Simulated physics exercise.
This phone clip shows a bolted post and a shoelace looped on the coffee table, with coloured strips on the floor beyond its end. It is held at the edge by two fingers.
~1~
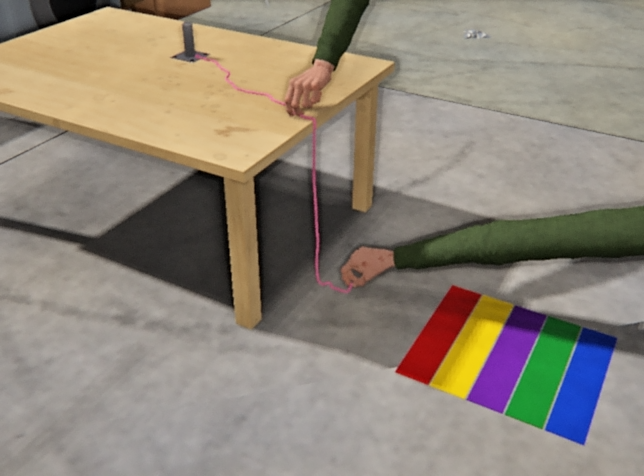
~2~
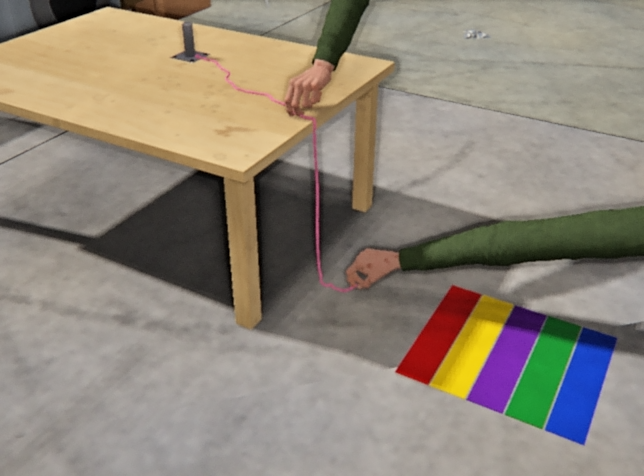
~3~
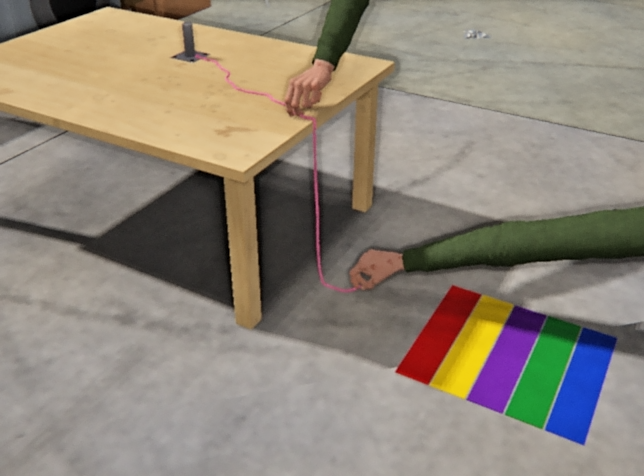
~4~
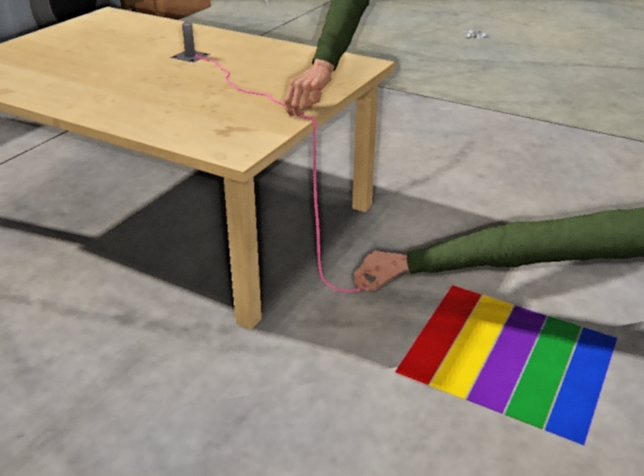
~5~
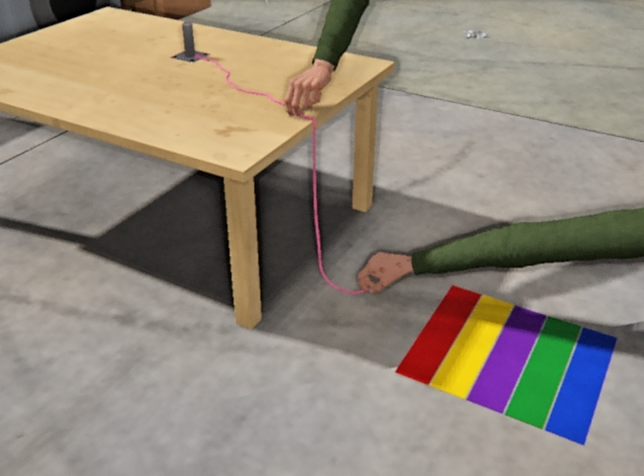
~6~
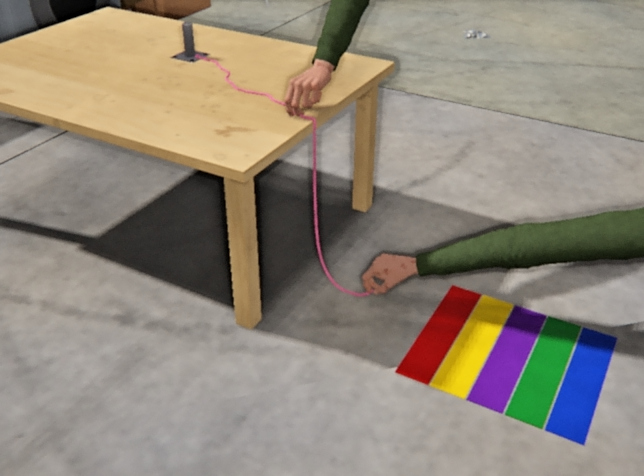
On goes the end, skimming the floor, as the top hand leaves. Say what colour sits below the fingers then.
It is yellow.
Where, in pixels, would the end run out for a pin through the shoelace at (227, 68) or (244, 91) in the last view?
(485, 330) and (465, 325).
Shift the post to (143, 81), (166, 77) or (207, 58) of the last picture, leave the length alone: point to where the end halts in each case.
Going by the last picture, roughly (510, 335), (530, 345) and (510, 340).
Soon after, end near (417, 306); short of the strips.
Then, end near (460, 320); over red.
At full stretch, end near (486, 329); over yellow. It halts on the yellow strip.
